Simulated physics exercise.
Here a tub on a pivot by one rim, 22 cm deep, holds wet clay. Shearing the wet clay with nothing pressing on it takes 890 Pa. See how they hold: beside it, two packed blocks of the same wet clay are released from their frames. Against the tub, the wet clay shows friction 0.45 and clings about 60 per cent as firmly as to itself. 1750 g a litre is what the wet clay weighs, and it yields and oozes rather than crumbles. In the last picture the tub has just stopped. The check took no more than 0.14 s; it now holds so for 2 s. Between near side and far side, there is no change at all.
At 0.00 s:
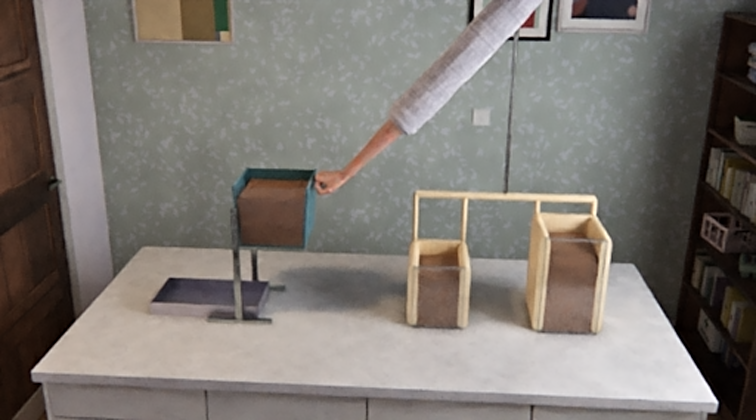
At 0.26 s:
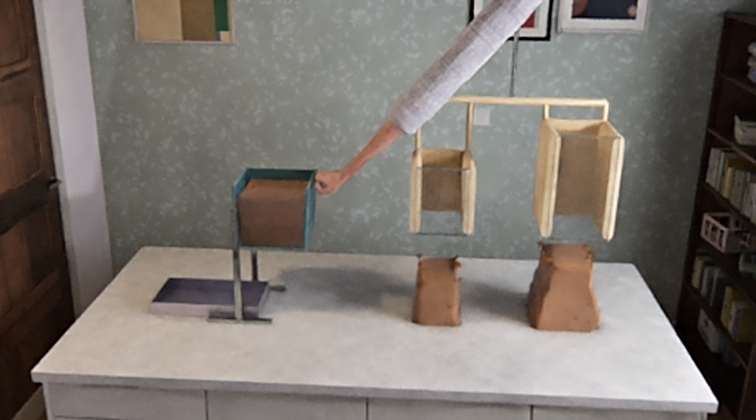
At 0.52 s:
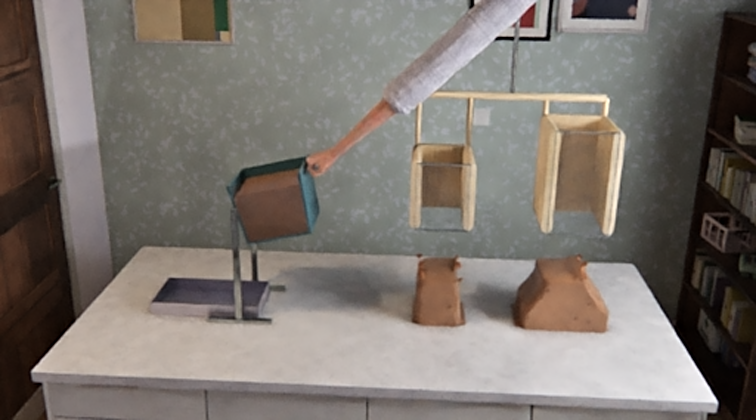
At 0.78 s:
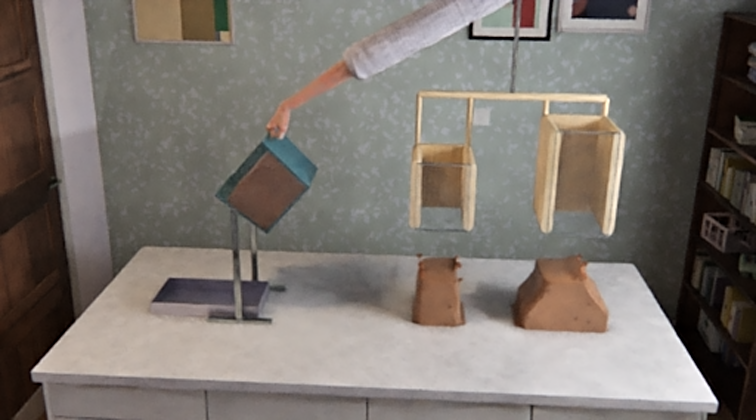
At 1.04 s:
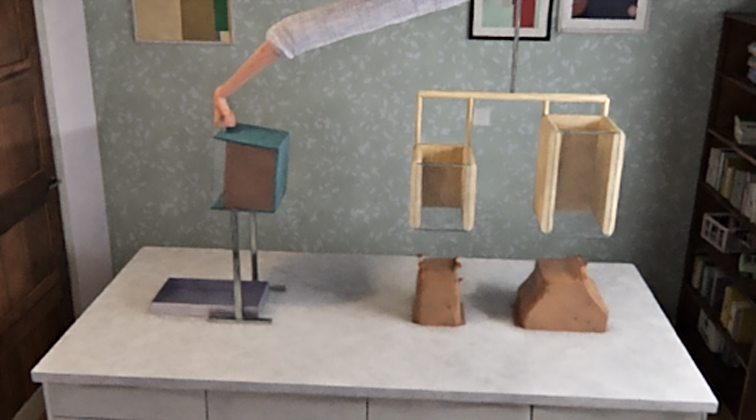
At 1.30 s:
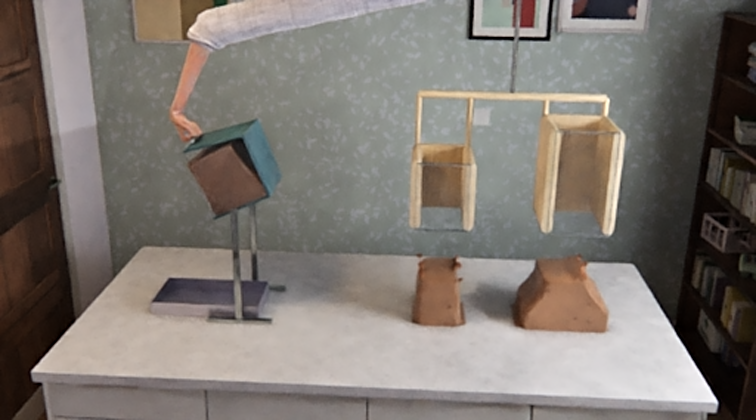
The video shows two wooden moulds lifting off brown clay blocks on a white table, the right block slumping wider, while a hand turns a teal, clay-filled tub on a metal stand counterclockwise until it leans past its side.
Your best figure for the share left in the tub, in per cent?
I would say about 11 %.
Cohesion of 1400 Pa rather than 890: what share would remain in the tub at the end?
I'd expect about 12 percent.
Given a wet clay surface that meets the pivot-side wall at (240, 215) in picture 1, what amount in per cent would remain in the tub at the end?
I'd put it close to 45 in a hundred.
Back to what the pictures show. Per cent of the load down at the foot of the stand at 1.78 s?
Near 70 per cent has got down by that time.
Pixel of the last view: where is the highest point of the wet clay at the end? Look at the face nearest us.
On the near face, the top ends up close to (256, 185).
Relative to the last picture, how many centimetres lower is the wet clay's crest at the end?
14 cm.
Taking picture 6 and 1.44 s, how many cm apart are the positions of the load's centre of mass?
Something like 9 cm, give or take.
By 1.44 s, the tub is at 111 degrees and holds 59 %.
By 1.61 s, the tub is at 111 degrees and holds 28 %.
By 1.78 s, the tub is at 111 degrees and holds 11 %.
By 1.95 s, the tub is at 111 degrees and holds 11 %.
By 3.30 s, at the end, the tub is at 111 degrees and holds 11 %.
